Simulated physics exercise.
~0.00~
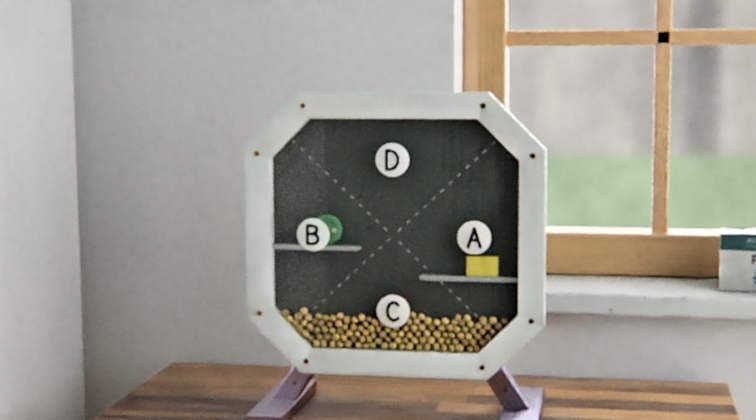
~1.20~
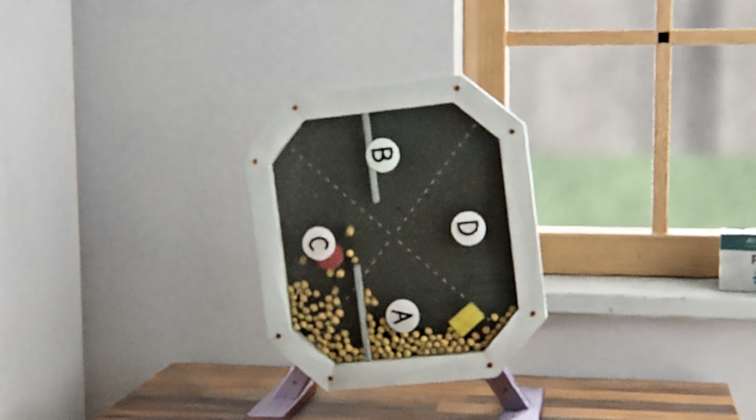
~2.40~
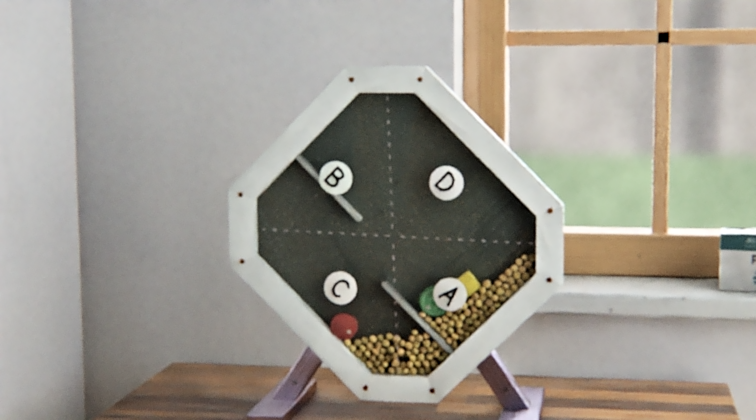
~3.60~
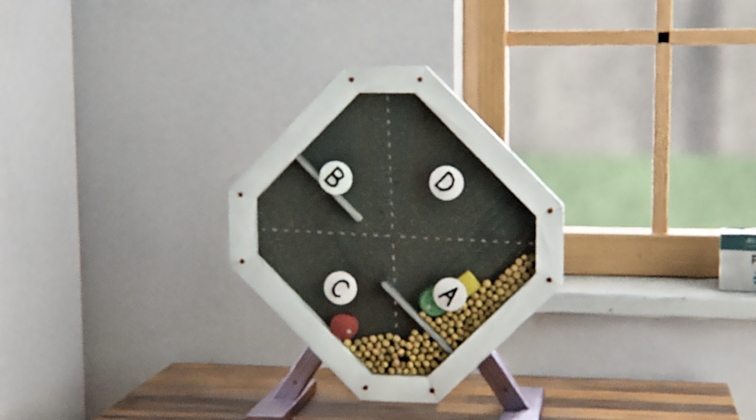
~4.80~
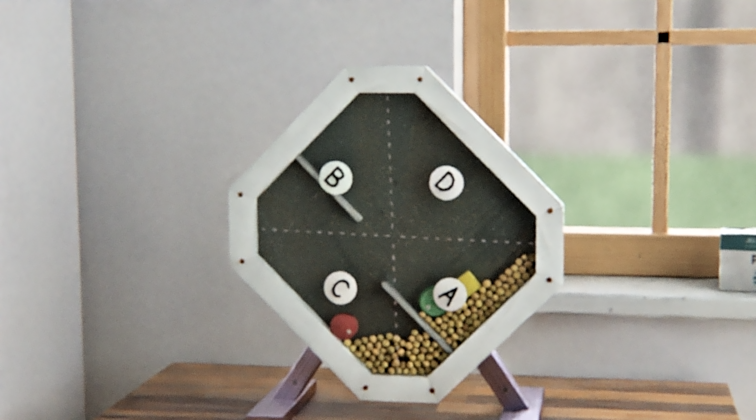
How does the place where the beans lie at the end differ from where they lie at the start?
At the start the beans lie in a fairly level layer along the bottom of the case, by C. At the end they have shifted to the right and slightly higher, banked up along the lower right side, mostly in A with some still in C.
